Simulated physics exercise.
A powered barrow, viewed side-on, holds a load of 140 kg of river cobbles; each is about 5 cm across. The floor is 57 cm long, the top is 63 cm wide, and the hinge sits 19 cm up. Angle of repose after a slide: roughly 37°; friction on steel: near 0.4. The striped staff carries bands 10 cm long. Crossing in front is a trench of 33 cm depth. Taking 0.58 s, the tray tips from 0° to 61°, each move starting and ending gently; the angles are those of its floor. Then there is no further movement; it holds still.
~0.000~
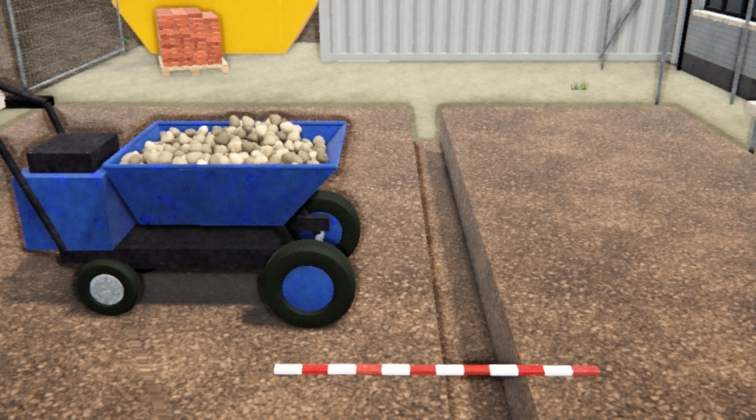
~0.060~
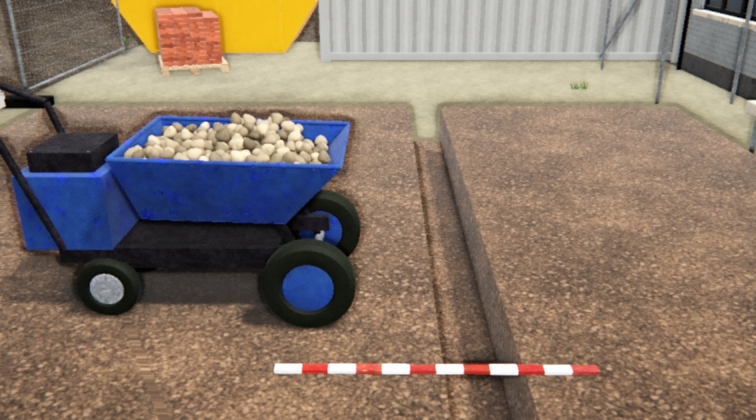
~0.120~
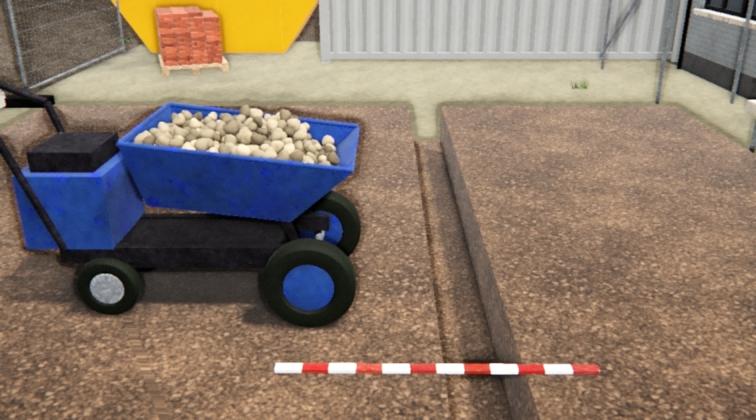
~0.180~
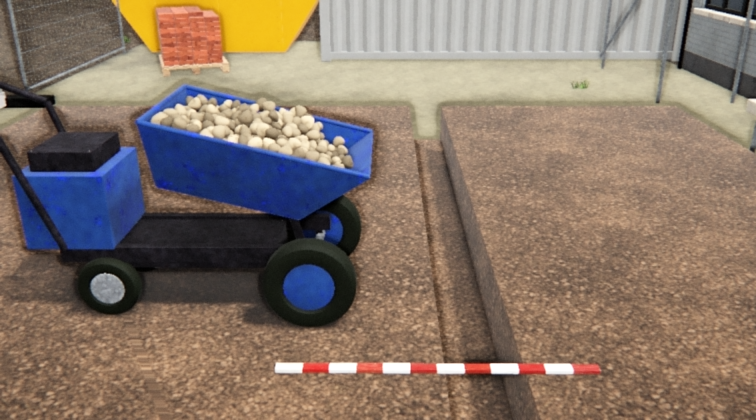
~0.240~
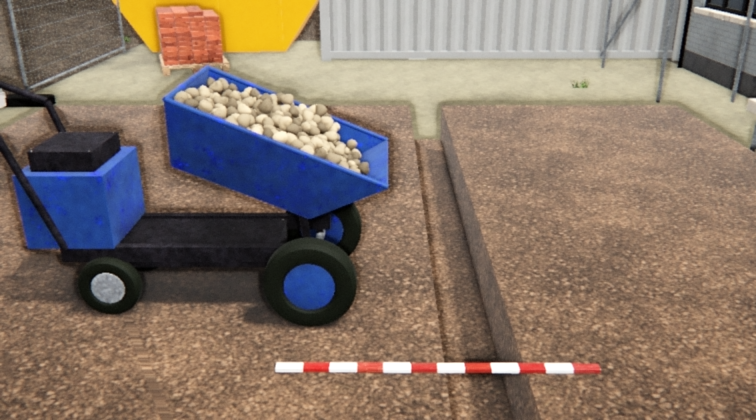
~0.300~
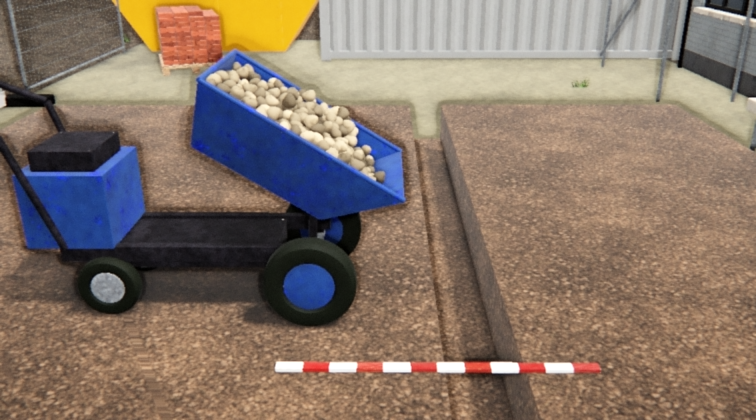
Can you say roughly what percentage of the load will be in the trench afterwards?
Roughly 52 per cent, I would say.
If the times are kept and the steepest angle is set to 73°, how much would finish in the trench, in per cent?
Roughly 45%.
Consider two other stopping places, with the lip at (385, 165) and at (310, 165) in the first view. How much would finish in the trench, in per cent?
It comes to about 25 and 65 in a hundred.
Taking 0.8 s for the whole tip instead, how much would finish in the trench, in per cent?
Then about 65 per cent.
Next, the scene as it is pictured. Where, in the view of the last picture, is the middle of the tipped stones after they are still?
Their middle ends up near (494, 316).
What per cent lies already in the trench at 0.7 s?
Close to 20 per cent has got there by then.
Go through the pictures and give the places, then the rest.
The tray is at 0°, its lip at (336, 167); the top of the load is at (252, 128), in the first picture.
Lip at (341, 168), floor tilted 2°, highest stones at (253, 126); the stones move at 0.5 m/s on average, in the second picture.
The tray is at 7°, its lip at (352, 171); the top of the load is at (238, 118); the stones move at 1.0 m/s on average, in the third picture.
The tray is at 14°, its lip at (369, 177); the top of the load is at (205, 107); the stones move at 1.3 m/s on average, in the fourth picture.
Lip at (387, 187), floor tilted 23°, highest stones at (216, 91); the stones move at 1.5 m/s on average, in the fifth picture.
The tray is at 32°, its lip at (404, 201); the top of the load is at (239, 76); the stones move at 1.6 m/s on average, in the sixth picture.
After 0.4 s the floor is at 51°; 100 % in the tray; the foremost stones are at (404, 187).
After 0.7 s the floor is at 61°; 80 % in the tray, 20 % in the trench, 1 % past the trench; the foremost stones are at (505, 272).
After 1.0 s the floor is at 61°; 26 % in the tray, 27 % in the trench, 48 % past the trench; the foremost stones are at (659, 284).
After 3.0 s the floor is at 61°; 0 % in the tray, 52 % in the trench, 48 % past the trench; the foremost stones are past the picture's edge.
